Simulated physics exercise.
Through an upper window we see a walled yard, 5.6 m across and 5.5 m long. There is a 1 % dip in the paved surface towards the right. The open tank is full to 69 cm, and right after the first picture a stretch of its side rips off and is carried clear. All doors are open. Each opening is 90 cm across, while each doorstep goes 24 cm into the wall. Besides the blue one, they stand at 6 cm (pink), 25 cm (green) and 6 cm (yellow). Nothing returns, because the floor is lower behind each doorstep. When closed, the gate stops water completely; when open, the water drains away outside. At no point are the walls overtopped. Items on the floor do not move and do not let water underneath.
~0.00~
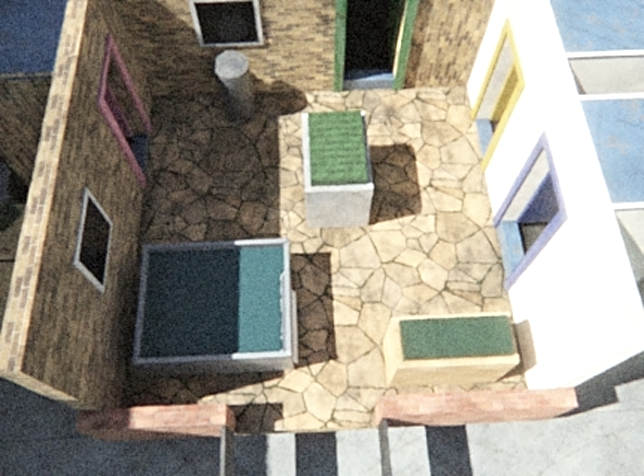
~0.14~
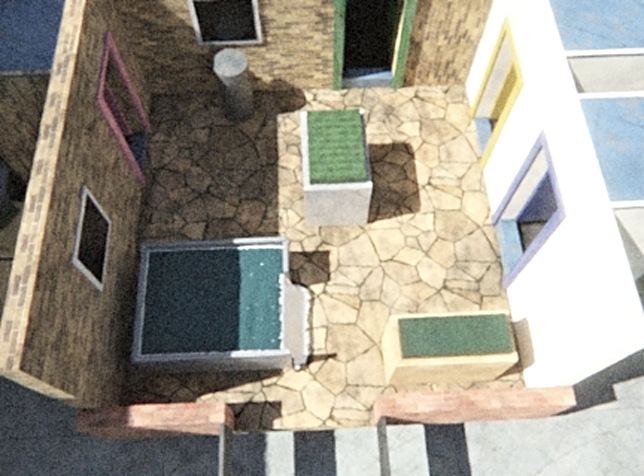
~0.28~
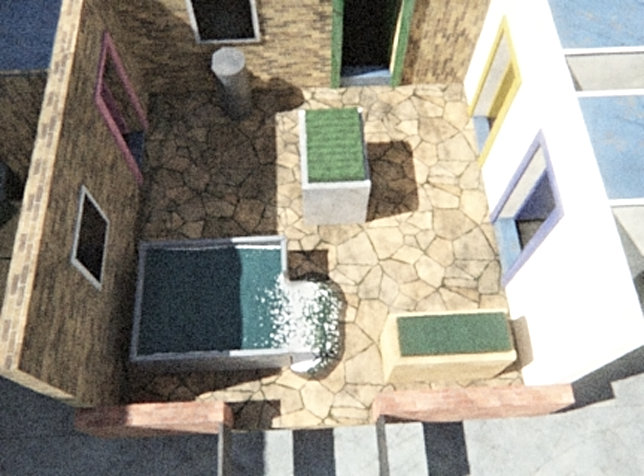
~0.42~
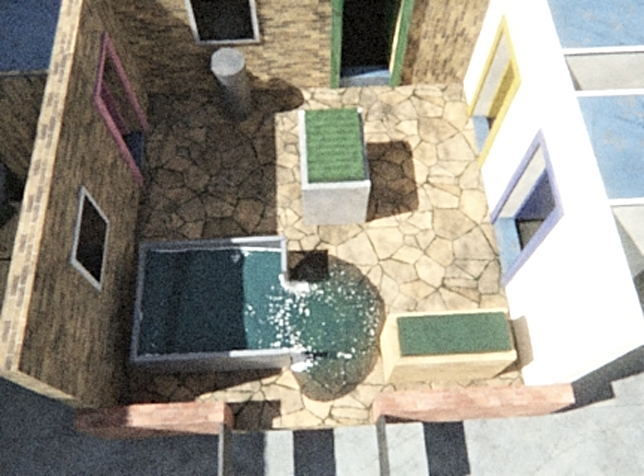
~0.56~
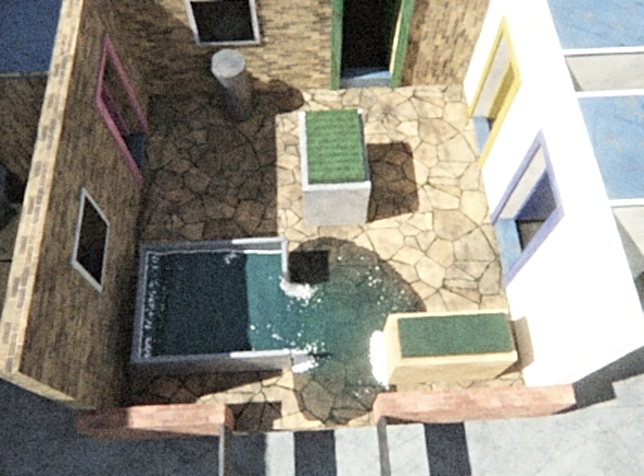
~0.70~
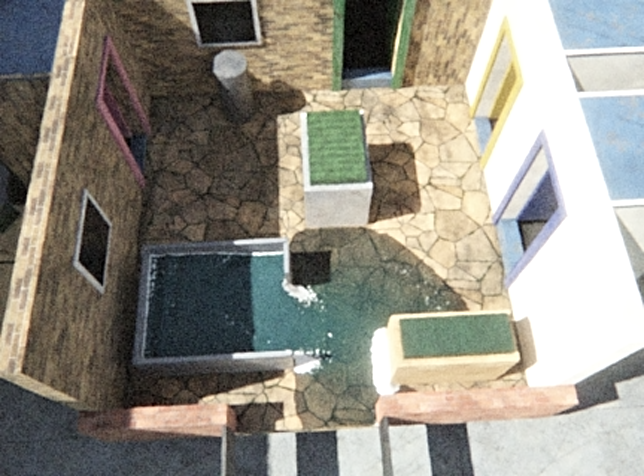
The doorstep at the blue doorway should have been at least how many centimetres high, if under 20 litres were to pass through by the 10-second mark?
At least some 22 cm.
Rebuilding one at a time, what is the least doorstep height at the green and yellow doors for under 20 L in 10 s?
About 9.0 cm at green and 9.5 cm at yellow.
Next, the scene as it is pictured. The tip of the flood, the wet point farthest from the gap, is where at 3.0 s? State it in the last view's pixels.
At about (467, 88).
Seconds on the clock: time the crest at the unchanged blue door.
It peaks at about 2.0 s.
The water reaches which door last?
Pink, last of all.
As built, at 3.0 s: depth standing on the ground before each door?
Depth (cm): Pink 0 / blue 23 / green 0 / yellow 8.
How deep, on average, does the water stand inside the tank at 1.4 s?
Some 40 cm.
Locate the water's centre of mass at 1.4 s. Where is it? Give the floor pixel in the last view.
The water is centred around (301, 319) in the last picture's pixels.
After 1.4 s water covers 30 % of the floor, deepest (40 cm) near (382, 353); 21 cm at the blue door, 0 litres in over its 26 cm doorstep.
After 3.0 s water covers 40 % of the floor, deepest (30 cm) near (520, 346); 23 cm at the blue door, 5 litres in over its 26 cm doorstep.
After 10.0 s water covers 90 % of the floor, deepest (10 cm) near (479, 147); 6 cm at the blue door, 5 litres in over its 26 cm doorstep.
At the blue door as built, the water arrived by 1.1 s and peaked near 29 cm at 2.0 s.
Run again over the same 10 s with other heights there, 49 litres in over 18 cm, 9 litres over 24.5 cm. The limit of 20 litres is kept from about 22 cm up.
